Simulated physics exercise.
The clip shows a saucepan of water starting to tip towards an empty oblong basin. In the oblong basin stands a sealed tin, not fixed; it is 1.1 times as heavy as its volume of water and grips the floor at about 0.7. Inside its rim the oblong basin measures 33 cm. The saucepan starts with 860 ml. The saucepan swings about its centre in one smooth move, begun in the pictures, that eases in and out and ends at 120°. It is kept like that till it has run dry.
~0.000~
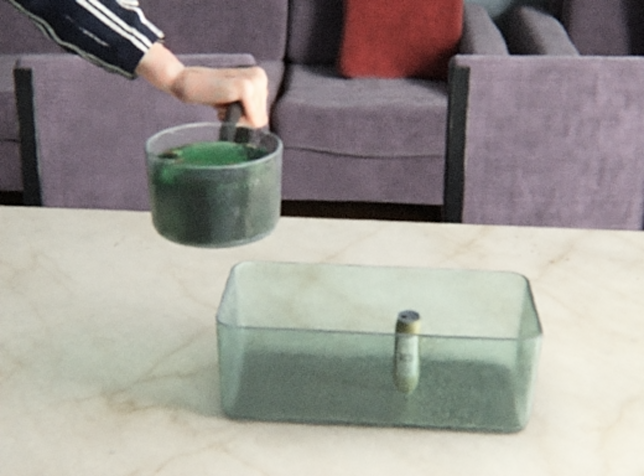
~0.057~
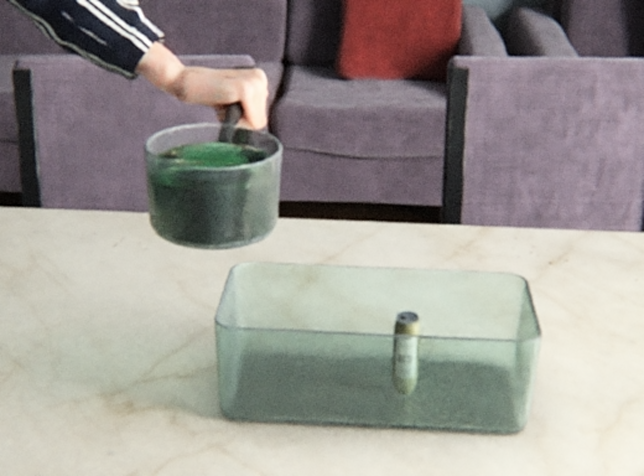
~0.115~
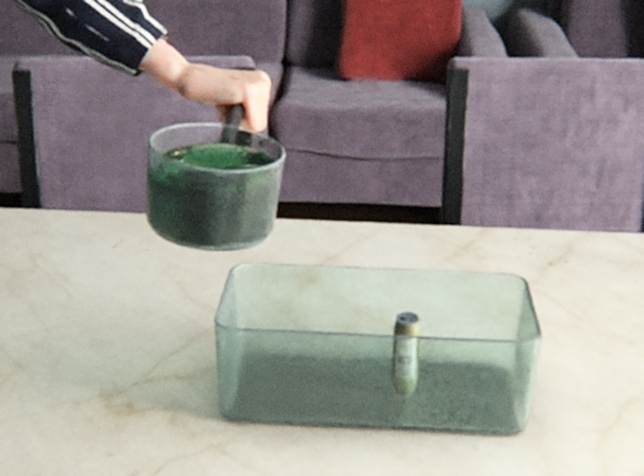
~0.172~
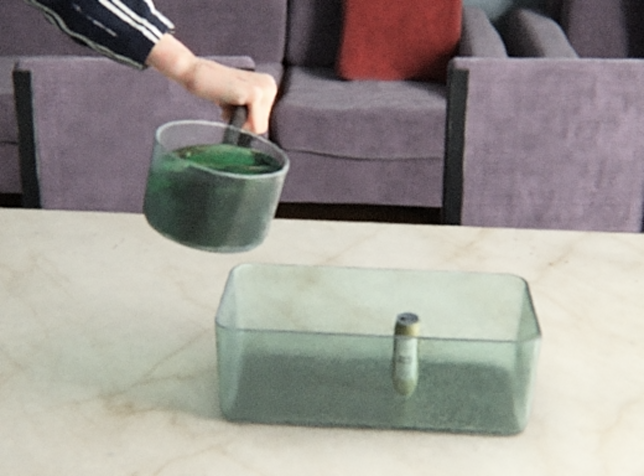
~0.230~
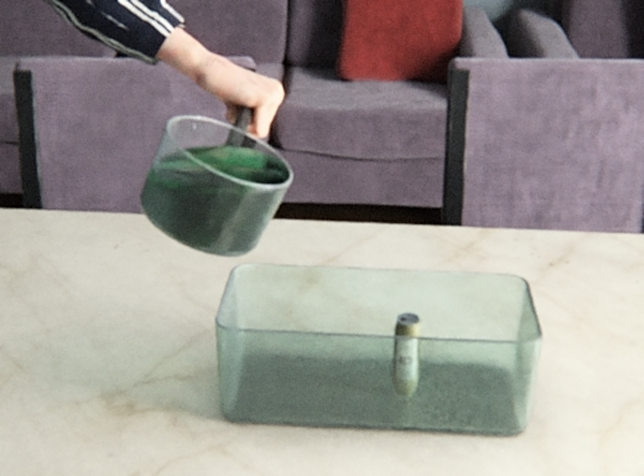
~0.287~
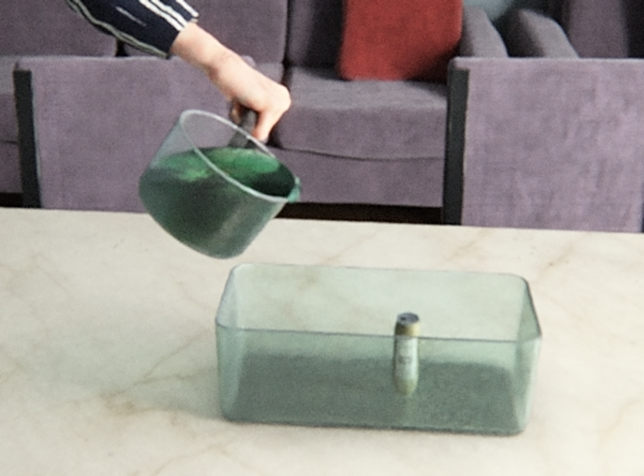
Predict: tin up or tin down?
The tin keeps standing.
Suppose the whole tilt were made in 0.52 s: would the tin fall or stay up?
The tin remains upright.
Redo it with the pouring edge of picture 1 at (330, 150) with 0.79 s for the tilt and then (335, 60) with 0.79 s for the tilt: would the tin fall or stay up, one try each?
First it goes over; then it goes over.
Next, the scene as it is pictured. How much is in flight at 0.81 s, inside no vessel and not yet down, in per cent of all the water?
About 4 per cent.
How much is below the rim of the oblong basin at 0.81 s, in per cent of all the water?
Some 92 per cent.
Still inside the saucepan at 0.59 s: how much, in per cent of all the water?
Some 30 per cent.
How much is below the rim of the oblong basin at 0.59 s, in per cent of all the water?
Some 38 per cent.
Then, 0.59 s in, the tilt is 102° and 30 per cent is still to pour; the tin stands where it began.
Then, 0.81 s in, the tilt is 120° and 3 per cent is still to pour; the tin stands where it began.
Then, 1.04 s in, the tilt is 120° and 0 per cent is still to pour; the tin stands where it began.
Then, 1.29 s in, the tilt is 120° and 0 per cent is still to pour; the tin stands where it began.
Finally, the tin stands where it began.
